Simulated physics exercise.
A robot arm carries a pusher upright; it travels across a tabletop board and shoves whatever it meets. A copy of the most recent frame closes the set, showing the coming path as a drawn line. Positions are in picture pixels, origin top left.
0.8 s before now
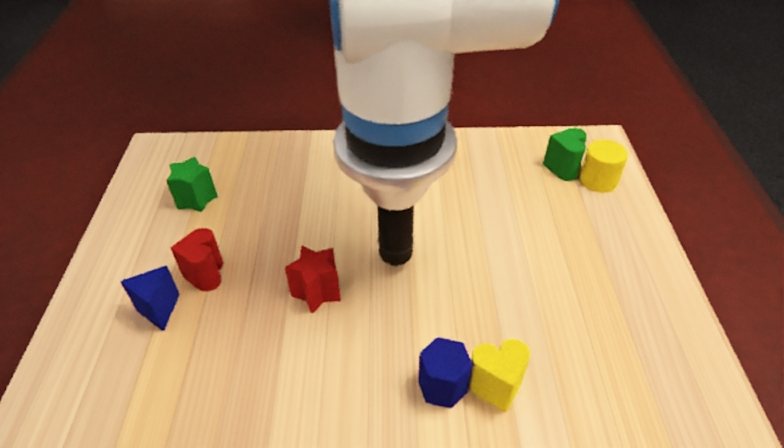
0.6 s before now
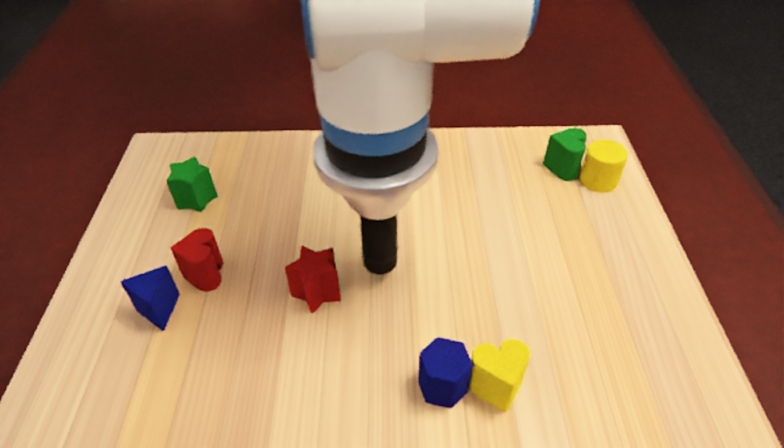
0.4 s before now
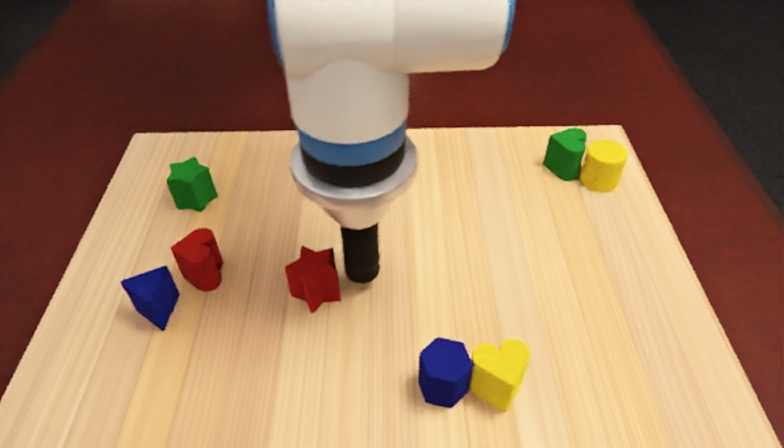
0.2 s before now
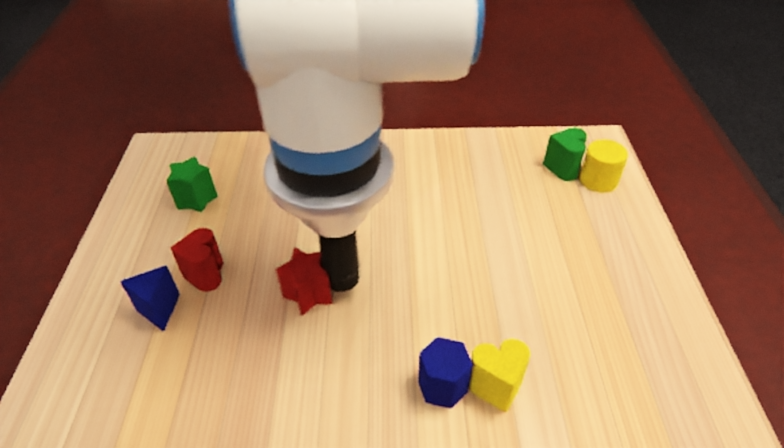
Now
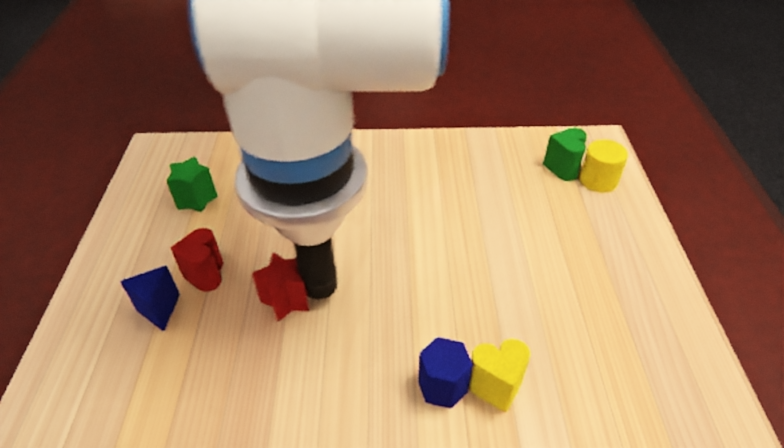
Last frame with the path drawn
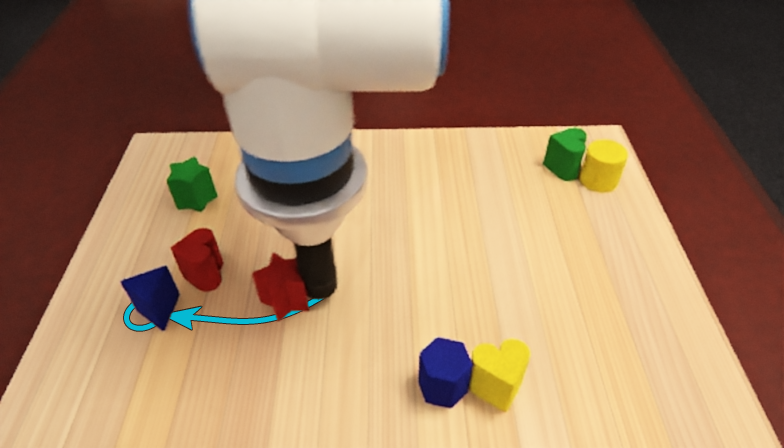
A robot arm moves left across the wooden board and pushes the red star leftward.
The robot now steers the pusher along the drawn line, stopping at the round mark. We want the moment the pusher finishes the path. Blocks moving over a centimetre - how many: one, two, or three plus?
Counting only shifts above 1 cm, I get three or more blocks.
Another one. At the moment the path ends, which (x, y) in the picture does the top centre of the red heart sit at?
My estimate: (181, 230).
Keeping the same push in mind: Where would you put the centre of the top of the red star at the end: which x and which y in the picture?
The point I'd pick in the picture is (147, 256).
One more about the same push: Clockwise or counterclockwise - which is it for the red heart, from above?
Top view: Clockwise.
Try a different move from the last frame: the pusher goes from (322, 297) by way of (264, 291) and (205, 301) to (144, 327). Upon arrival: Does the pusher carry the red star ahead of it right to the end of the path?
Answer: Yes.
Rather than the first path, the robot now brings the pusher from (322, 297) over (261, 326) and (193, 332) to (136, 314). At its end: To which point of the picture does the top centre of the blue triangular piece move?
Its top middle is near (116, 262).
Path on the board, from (322, 297) over (265, 320) and (204, 319) to (145, 313).
On the path given first. One third of the way, pusher at (261, 310); red star at (225, 278), turned 35° clockwise.
Two thirds of the way, pusher at (200, 308); blue triangular piece at (130, 279); red heart at (185, 235), turned 25° clockwise; red star at (173, 269), turned 55° clockwise.
At the end, pusher at (140, 303); blue triangular piece at (100, 270); red heart at (181, 230), turned 45° clockwise; red star at (147, 256), turned 105° clockwise.
